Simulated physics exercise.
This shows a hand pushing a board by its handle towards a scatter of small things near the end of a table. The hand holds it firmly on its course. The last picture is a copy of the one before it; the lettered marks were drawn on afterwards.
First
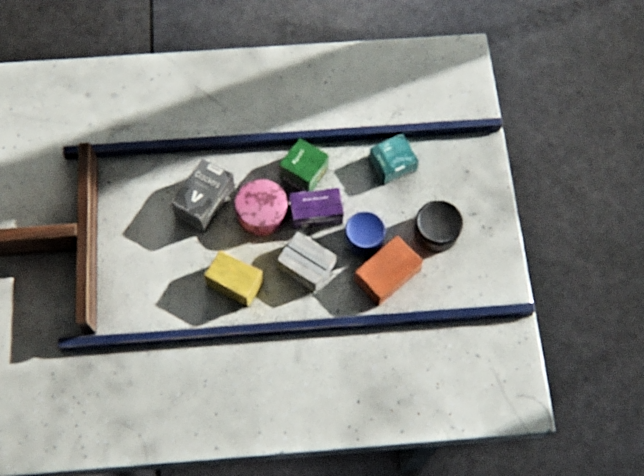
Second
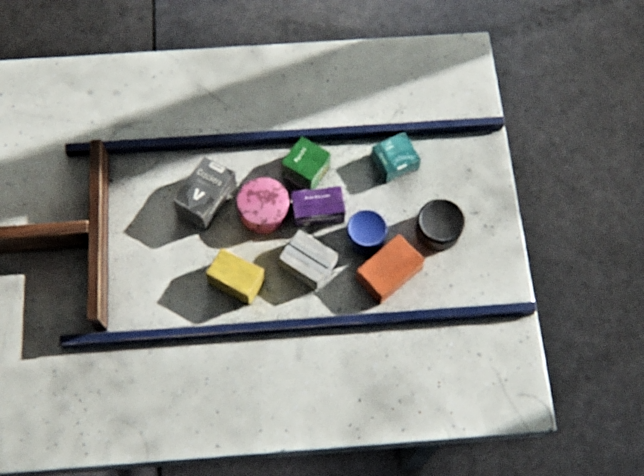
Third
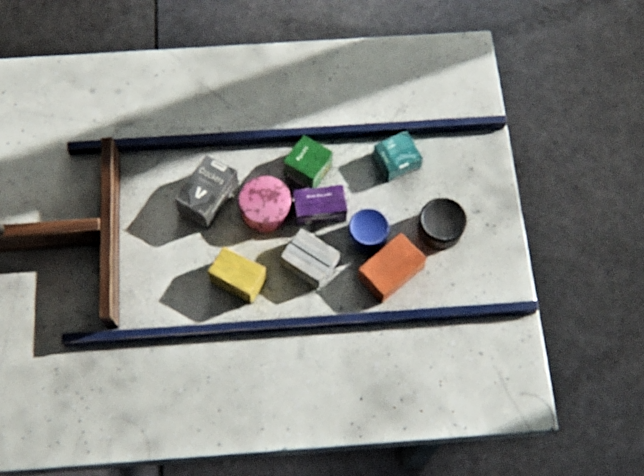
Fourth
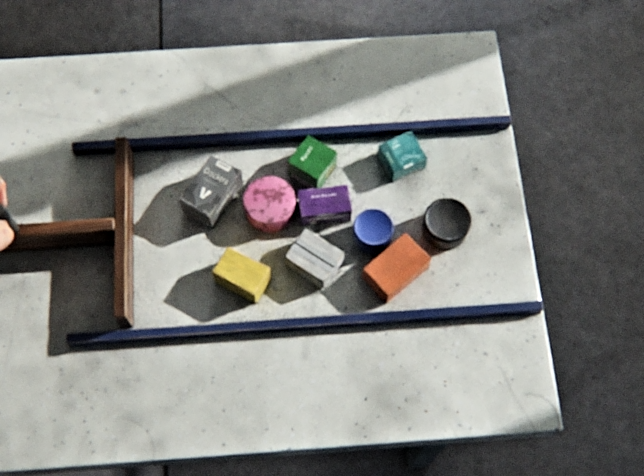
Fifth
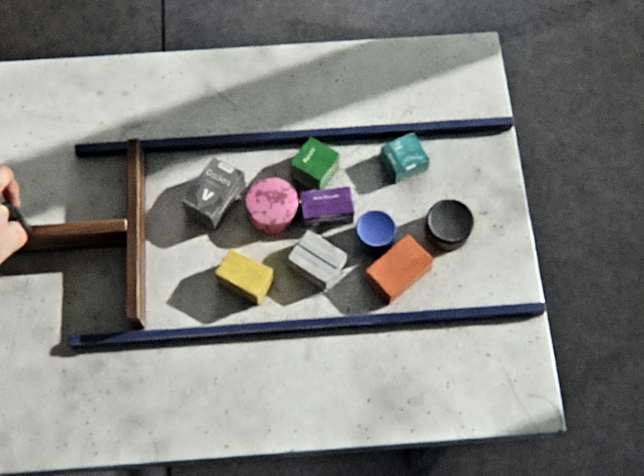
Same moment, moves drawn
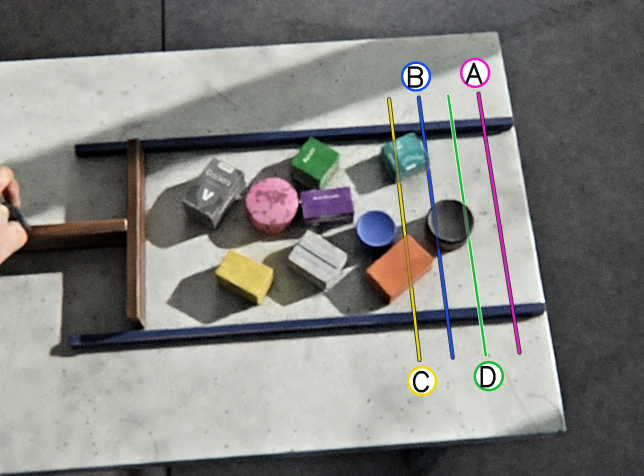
A wooden board slides right between blue rails toward small colourful objects, a hand gripping its handle.
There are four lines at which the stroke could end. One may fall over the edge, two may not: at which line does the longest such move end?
No farther than C.
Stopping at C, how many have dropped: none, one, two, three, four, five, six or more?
The count is none.
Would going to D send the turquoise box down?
By then, yes.
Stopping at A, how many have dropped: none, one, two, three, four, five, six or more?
Six or more.
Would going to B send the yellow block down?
No.
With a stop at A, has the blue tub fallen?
Yes.
On the marked copy, A at (498, 216); B at (435, 220); C at (404, 222); D at (466, 218).
Following C. Soon after the start, board (230, 218); grey packet (255, 177); yellow block (269, 275).
Later, board (327, 211); black jar (456, 226); purple packet (443, 186).
In the end, board (401, 206); black jar (523, 216); purple packet (513, 180); none fallen.
As for the rest, A drops seven; B drops two; D drops five.
